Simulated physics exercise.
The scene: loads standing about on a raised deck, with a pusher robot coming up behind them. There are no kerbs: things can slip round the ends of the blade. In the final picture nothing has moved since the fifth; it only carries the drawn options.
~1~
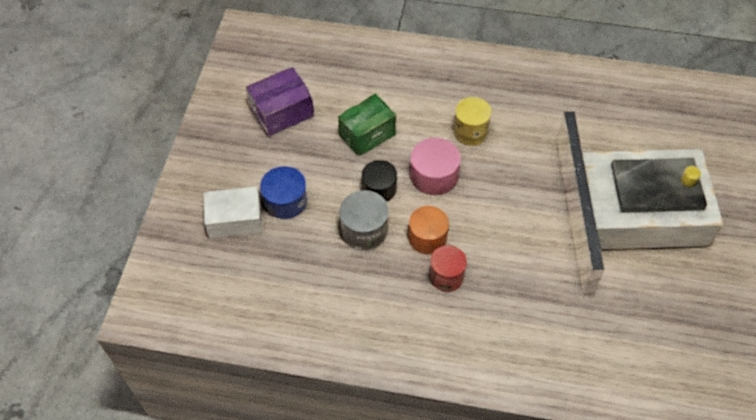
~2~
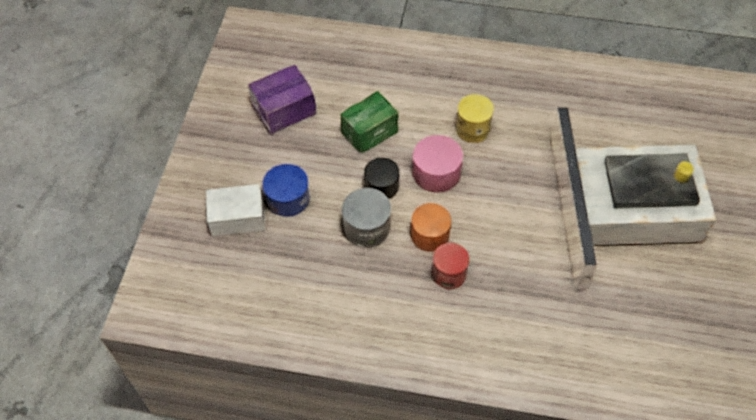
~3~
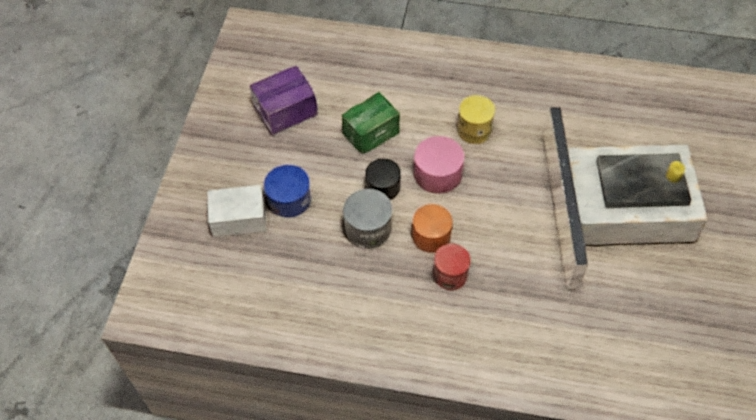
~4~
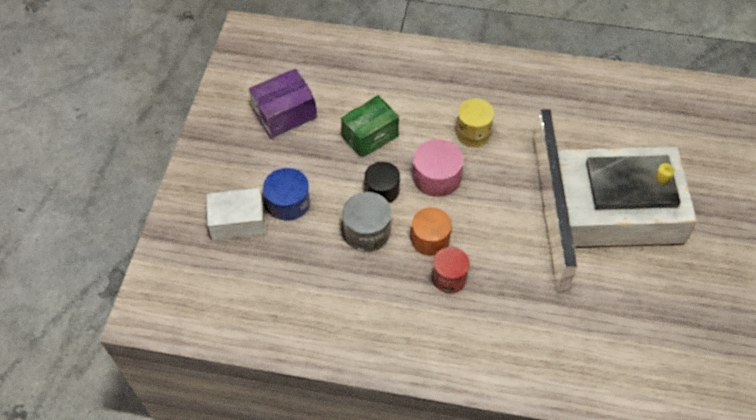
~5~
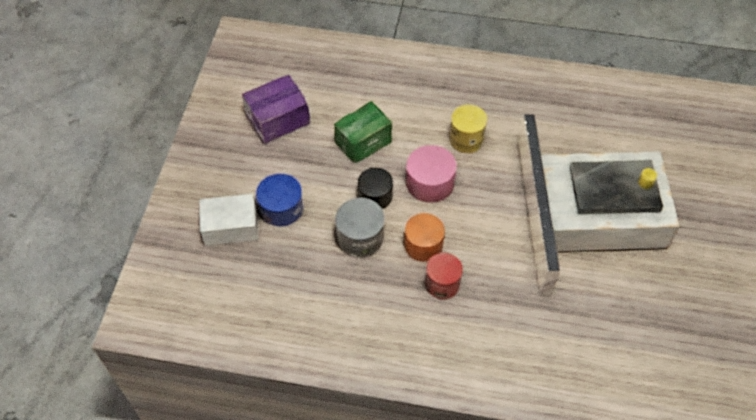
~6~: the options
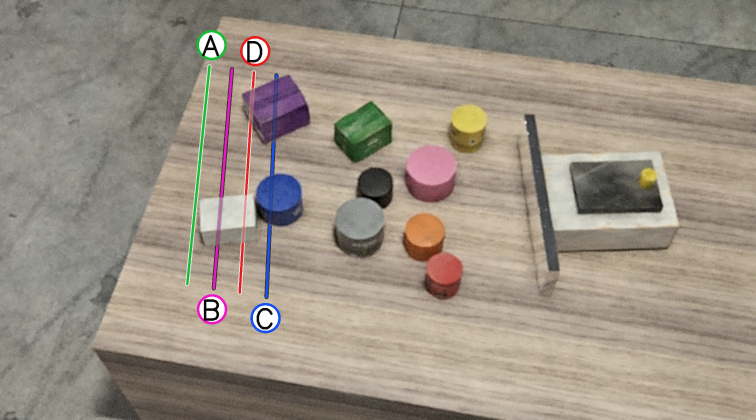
On a wood-grained platform above a grey floor, a white machine with a wide, dark-topped front plate crept left toward a scattered group of colourful canisters and boxes, which stayed where they were.
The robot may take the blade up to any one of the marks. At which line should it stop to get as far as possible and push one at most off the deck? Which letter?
Stop at B.
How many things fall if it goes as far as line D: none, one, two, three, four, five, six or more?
The count is none.
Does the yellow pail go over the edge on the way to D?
No.
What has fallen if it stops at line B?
The green box goes over.
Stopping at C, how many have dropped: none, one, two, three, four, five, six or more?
The count is none.
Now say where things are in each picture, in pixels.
In the first picture, black canister (380, 181); pink canister (435, 167); red pail (448, 269).
In the second picture, robot (645, 180); yellow pail (474, 119).
In the third picture, robot (637, 180); purple parcel (284, 100).
In the fourth picture, robot (626, 181); orange canister (432, 231).
In the fifth picture, robot (609, 186); white crate (229, 220); black canister (376, 189); pink canister (431, 174).
On the marked copy, A at (199, 166); B at (224, 169); C at (272, 177); D at (247, 173).
Taking B. A third of the way, robot (491, 169); red pail (409, 280); yellow pail (396, 128).
Two thirds of the way, robot (375, 152); white crate (203, 219); green box (251, 143).
When it is over, robot (287, 139); green box over the edge; blue pail (162, 186); one fallen.
As for the rest, A drops four; C is within the limit but short; D is within the limit but short.
